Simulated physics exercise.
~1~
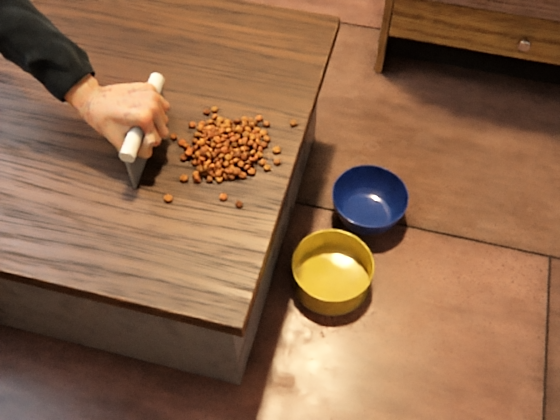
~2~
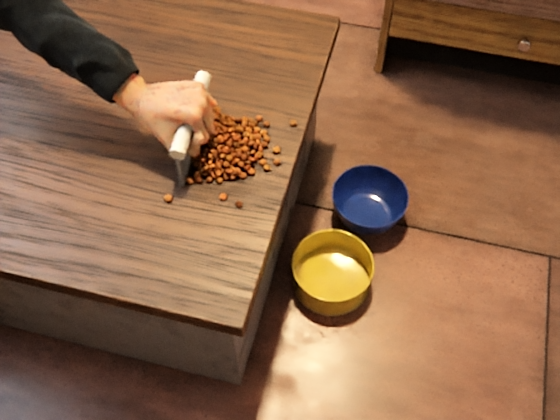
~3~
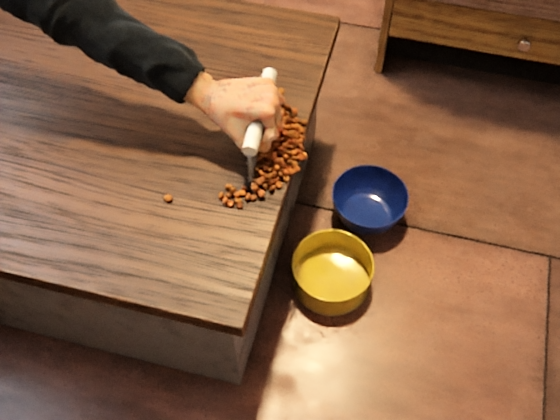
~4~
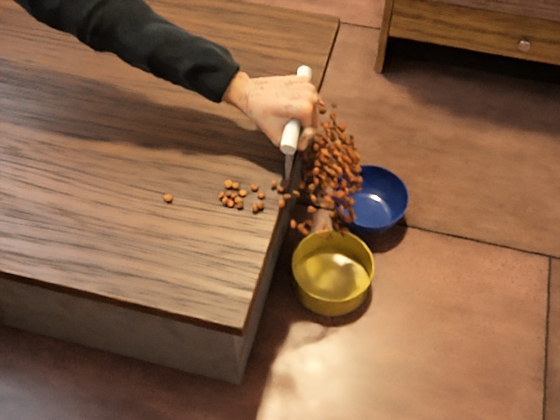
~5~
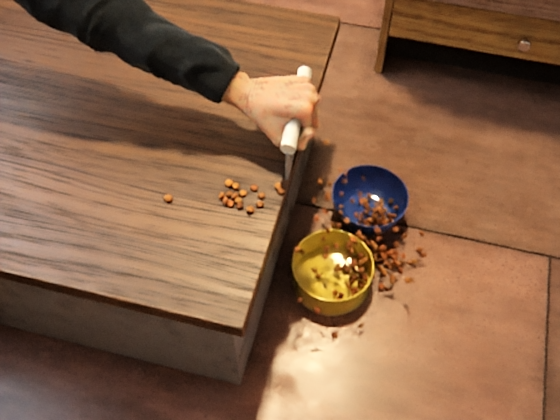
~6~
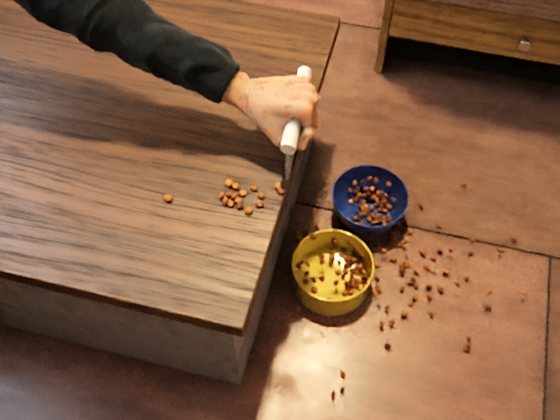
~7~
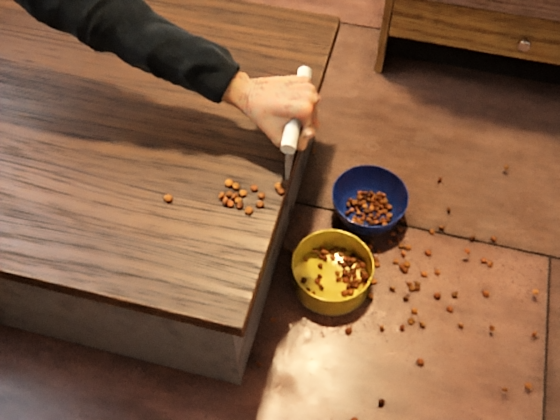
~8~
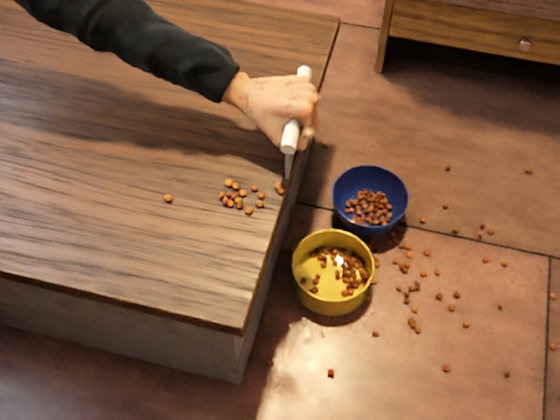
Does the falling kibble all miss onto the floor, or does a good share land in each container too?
A good share lands in both the blue bowl and the yellow pot, though a good share also misses them and ends up on the floor.
